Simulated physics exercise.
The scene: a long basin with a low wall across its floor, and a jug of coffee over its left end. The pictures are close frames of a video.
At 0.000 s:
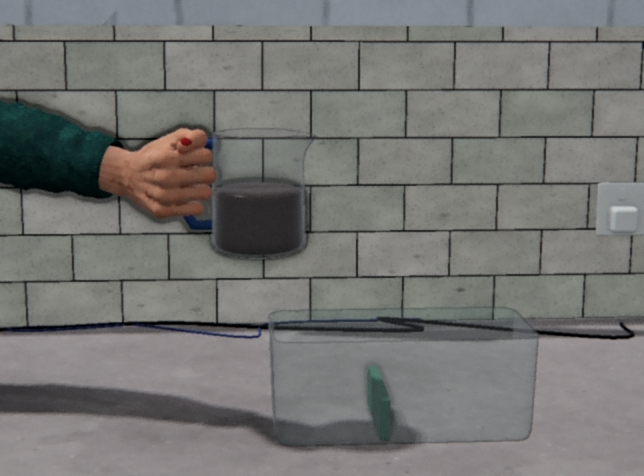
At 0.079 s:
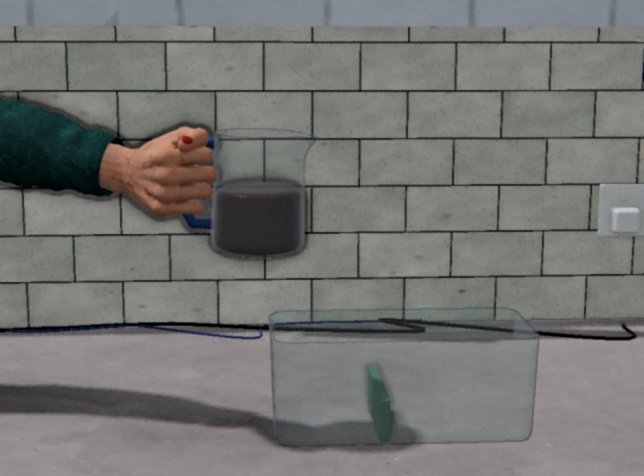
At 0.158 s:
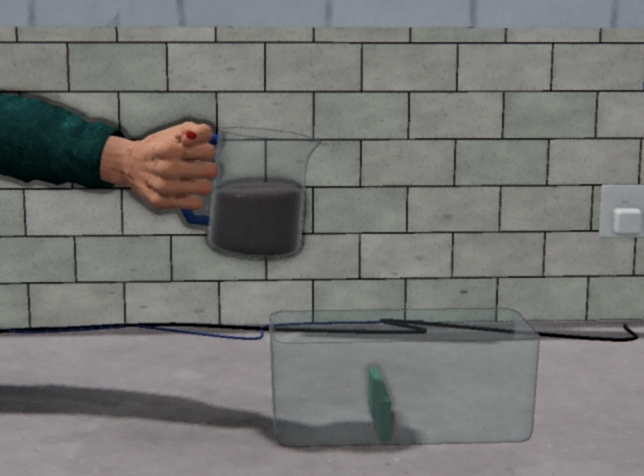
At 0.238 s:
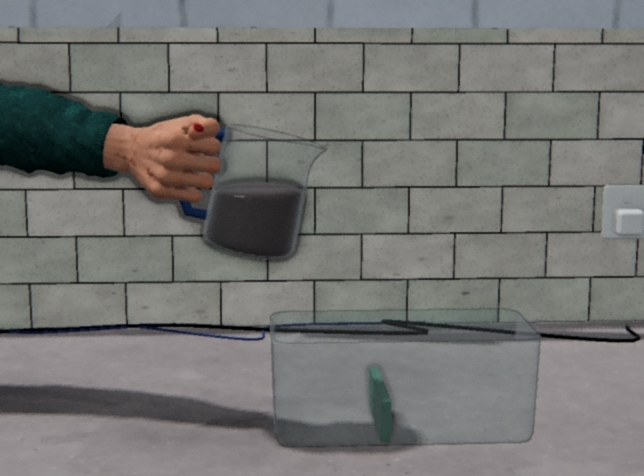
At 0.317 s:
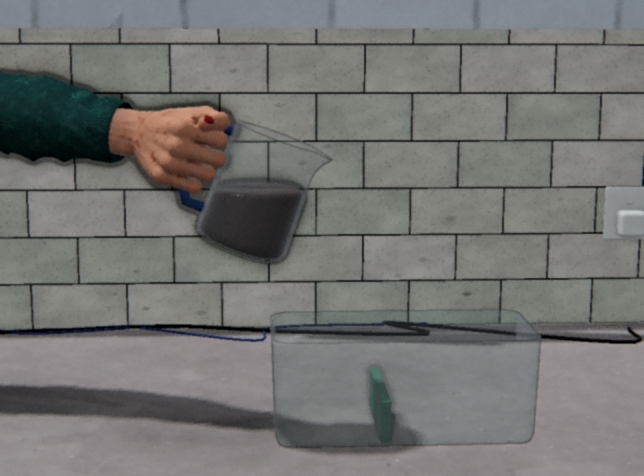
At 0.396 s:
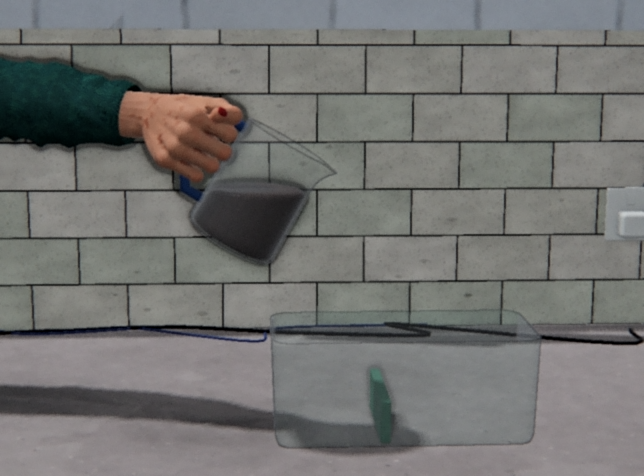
A hand in a dark green sleeve, reaching in from the left, holds a clear jug of dark coffee upright, then tilts it steadily to the right, the coffee staying inside with its surface level. Below sits a long, clear basin with a small green upright piece inside. Seen from the side, the grey floor meets a pale block wall with cables and a white switch.
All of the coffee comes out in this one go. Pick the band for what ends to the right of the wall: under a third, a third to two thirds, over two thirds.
It comes to from a third to two thirds.
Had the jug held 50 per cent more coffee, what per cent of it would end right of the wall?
Roughly 65 in a hundred.
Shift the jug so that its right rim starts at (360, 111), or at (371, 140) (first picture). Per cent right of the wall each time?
First some 90, then 90 per cent.
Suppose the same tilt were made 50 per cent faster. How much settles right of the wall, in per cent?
It comes to 35 per cent or so.
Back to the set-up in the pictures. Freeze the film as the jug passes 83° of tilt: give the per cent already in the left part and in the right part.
Some 0 per cent left and 0 right.
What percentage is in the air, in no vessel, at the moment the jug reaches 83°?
Near 10 %.
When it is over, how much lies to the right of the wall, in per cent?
It comes to 45 per cent or so.
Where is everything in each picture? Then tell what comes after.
It leans 0°; its right rim is at (317, 135); the coffee meets the walls at (216, 190) and (301, 189); the long basin's rim runs from (271, 328) to (526, 324); the wall's top is at (379, 384), in the first frame.
It leans 1°; its right rim is at (319, 136); the coffee meets the walls at (215, 190) and (301, 189), in the second frame.
It leans 5°; its right rim is at (322, 140); the coffee meets the walls at (216, 191) and (301, 189), in the third frame.
It leans 12°; its right rim is at (328, 148); the coffee meets the walls at (214, 191) and (302, 189), in the fourth frame.
It leans 20°; its right rim is at (334, 158); the coffee meets the walls at (211, 191) and (303, 191), in the fifth frame.
It leans 30°; its right rim is at (338, 172); the coffee meets the walls at (203, 196) and (305, 191), in the sixth frame.
A moment on, the jug is tipped on its side and 88 per cent is still to pour, 0 is left of the wall and 0 right of it.
Next, the jug is tipped right over and 32 per cent is still to pour, 18 is left of the wall and 30 right of it.
Then the jug is tipped right over and 4 per cent is still to pour, 47 is left of the wall and 43 right of it.
Later the jug is tipped right over and 0 per cent is still to pour, 56 is left of the wall and 43 right of it.
In the end 56 per cent lies left of the wall, 43 right of it and 1 outside.
